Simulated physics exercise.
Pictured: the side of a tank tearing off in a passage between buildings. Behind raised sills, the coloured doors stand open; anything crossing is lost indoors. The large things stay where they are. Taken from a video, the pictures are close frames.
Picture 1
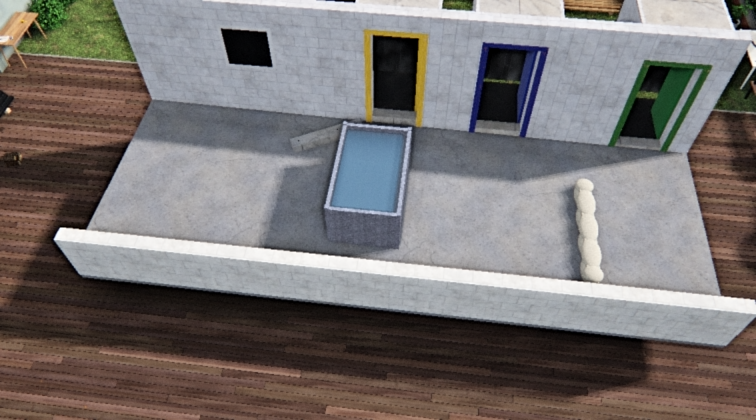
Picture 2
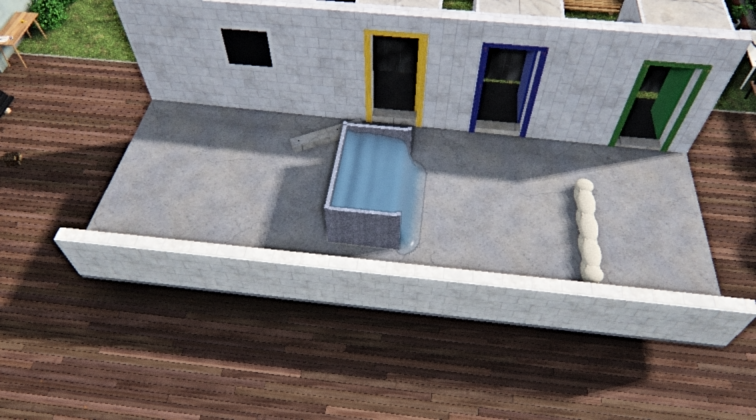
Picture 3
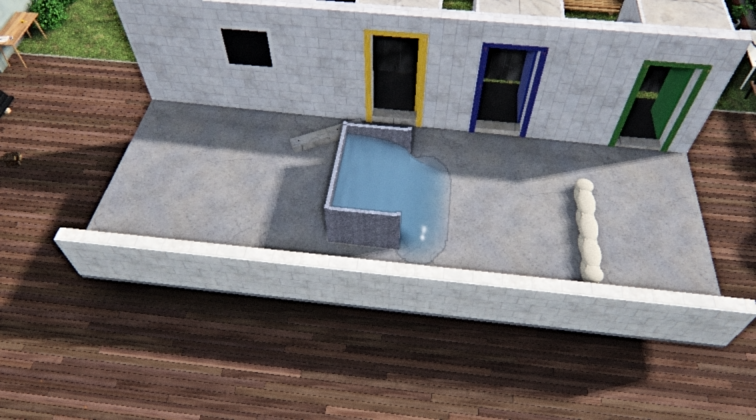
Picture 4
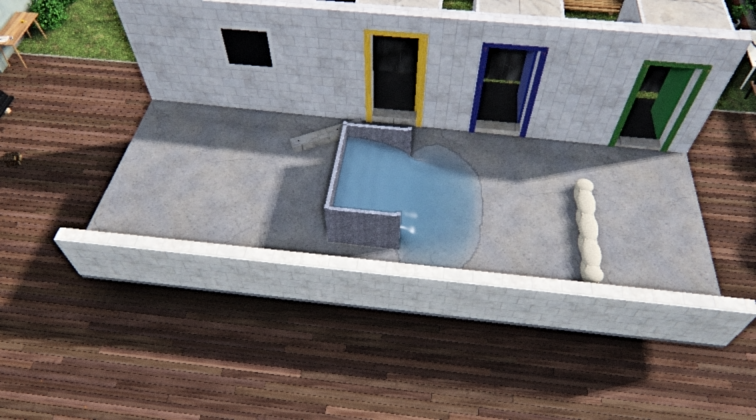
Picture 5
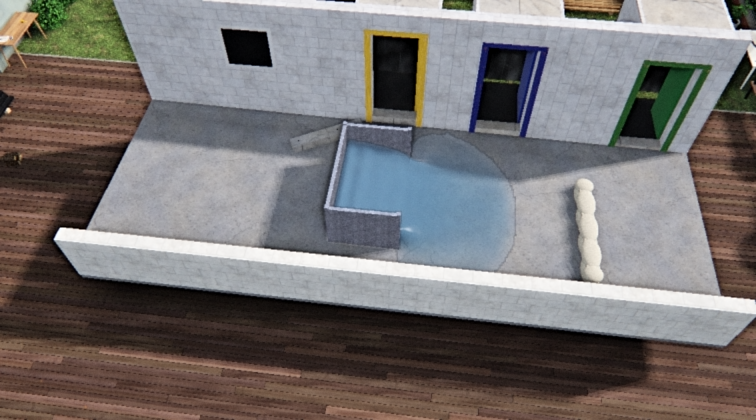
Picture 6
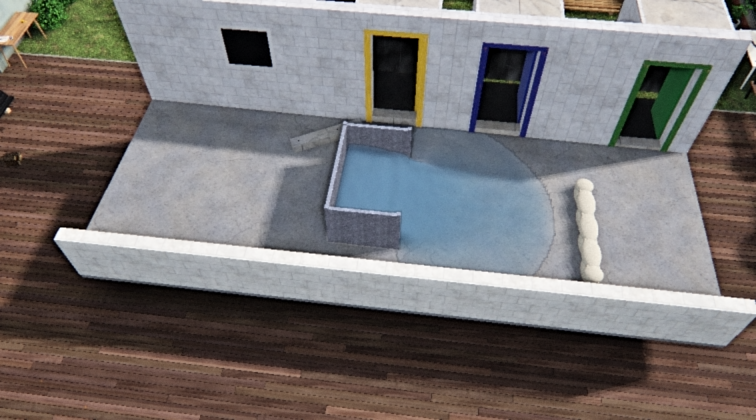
In a walled passage beside a white building with yellow, blue and green doorways, the right side of a water tank gave way, and water poured out, spreading rightward across the grey floor.
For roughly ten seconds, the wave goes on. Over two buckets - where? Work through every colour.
In the end the yellow door will keep it to two buckets. The blue door will keep it to two buckets. The green door will be overrun.
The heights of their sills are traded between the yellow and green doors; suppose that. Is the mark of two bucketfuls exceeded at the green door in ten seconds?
As I see it, the green door remains below the limit.
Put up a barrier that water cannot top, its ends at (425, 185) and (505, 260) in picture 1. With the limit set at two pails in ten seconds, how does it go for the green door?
Well, the green door misses the limit, I'd say.
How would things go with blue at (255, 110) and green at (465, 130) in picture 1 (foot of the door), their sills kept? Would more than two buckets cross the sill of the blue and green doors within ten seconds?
In that case the blue door stays inside the limit and the green door stays inside the limit.
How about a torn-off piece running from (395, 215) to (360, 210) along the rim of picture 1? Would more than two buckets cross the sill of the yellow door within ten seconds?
The yellow one ends up below.
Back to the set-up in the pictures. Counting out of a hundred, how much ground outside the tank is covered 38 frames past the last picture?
Around 45 percent.
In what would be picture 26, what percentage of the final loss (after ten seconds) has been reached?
About 50 per cent.
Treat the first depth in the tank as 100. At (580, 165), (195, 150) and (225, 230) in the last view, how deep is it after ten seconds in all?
Readings in sequence: 4, 0, 0 percent.
A moment on, water covers 40 % of the floor; the yellow door not reached, the blue door wet at the sill, nothing in, the green door not reached.
Next, water covers 50 % of the floor; the yellow door not reached, the blue door wet at the sill, nothing in, the green door under two buckets in.
Then, water covers 45 % of the floor; the yellow door not reached, the blue door wet at the sill, nothing in, the green door over two buckets in.
Later, water covers 45 % of the floor; the yellow door not reached, the blue door wet at the sill, nothing in, the green door over two buckets in.
In the end, water covers 50 % of the floor; the yellow door wet at the sill, nothing in, the blue door wet at the sill, nothing in, the green door over two buckets in.
